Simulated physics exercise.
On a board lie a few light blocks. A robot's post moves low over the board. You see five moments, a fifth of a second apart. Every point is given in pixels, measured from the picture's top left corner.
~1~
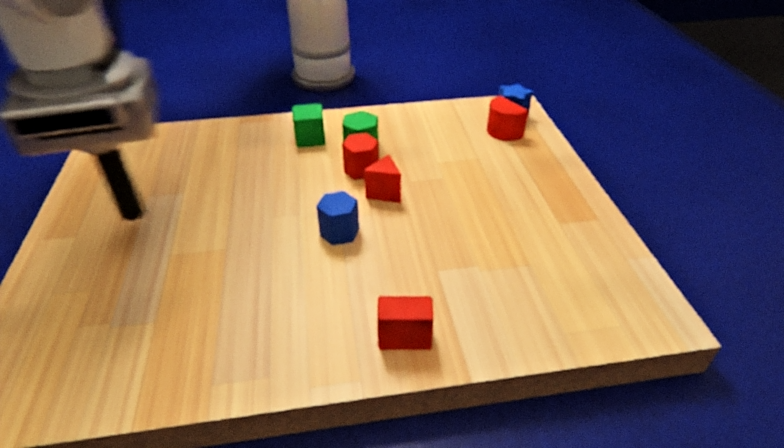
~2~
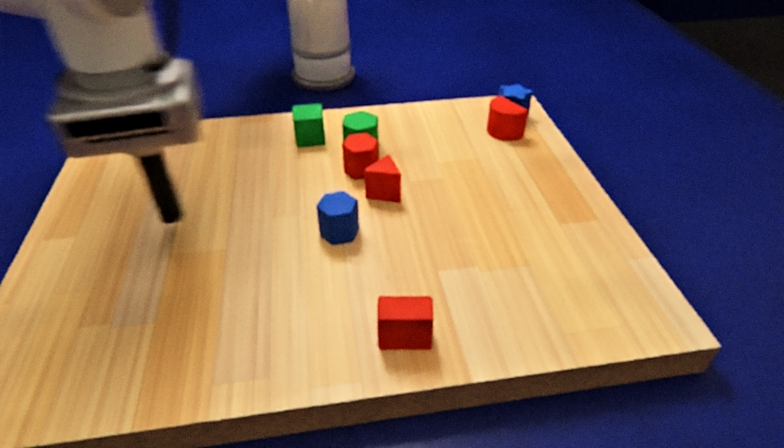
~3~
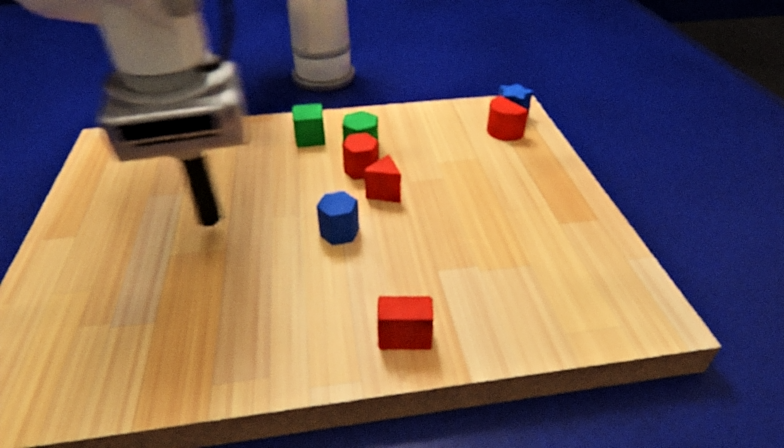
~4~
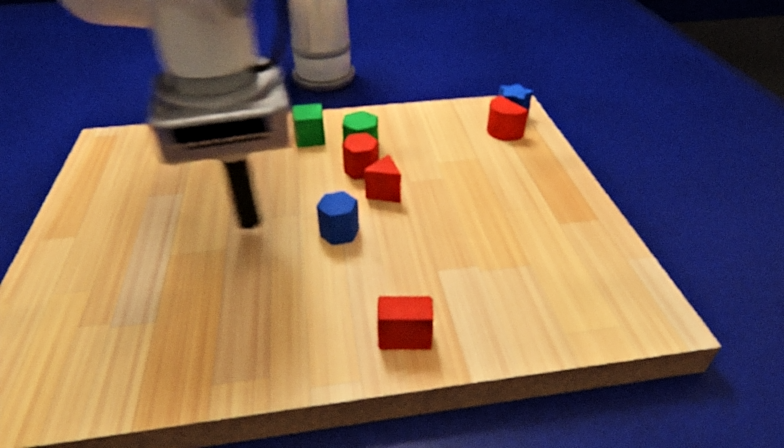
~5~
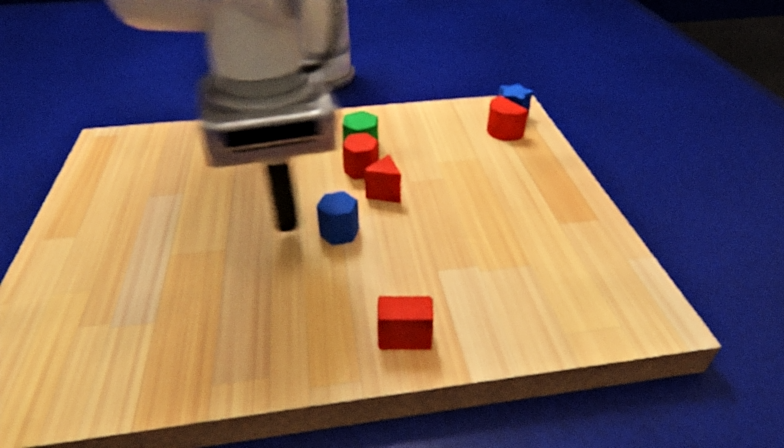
On a wooden board, a robot arm's dark post moves steadily right toward a blue hexagonal block, while the coloured blocks stay still.
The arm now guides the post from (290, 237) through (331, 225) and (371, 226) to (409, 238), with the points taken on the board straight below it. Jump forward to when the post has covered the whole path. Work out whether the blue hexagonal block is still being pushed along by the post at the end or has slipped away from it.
The post still drives it.
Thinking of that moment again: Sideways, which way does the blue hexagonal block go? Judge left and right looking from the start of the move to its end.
It gets pushed right.
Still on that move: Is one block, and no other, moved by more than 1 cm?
My answer is yes.
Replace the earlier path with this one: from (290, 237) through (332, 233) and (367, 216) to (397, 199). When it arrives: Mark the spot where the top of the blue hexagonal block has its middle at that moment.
Its top middle: (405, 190).
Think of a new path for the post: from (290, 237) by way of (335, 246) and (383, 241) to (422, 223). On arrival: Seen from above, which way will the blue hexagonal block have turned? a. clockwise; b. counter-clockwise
I'll go with b - counter-clockwise.
What follows on the original path. One third of the way, post (331, 214); blue hexagonal block (357, 202).
Two thirds of the way, post (372, 215); blue hexagonal block (395, 209), turned 35° clockwise.
At the end, post (410, 227); blue hexagonal block (432, 224), turned 40° clockwise; red triangular block in place.
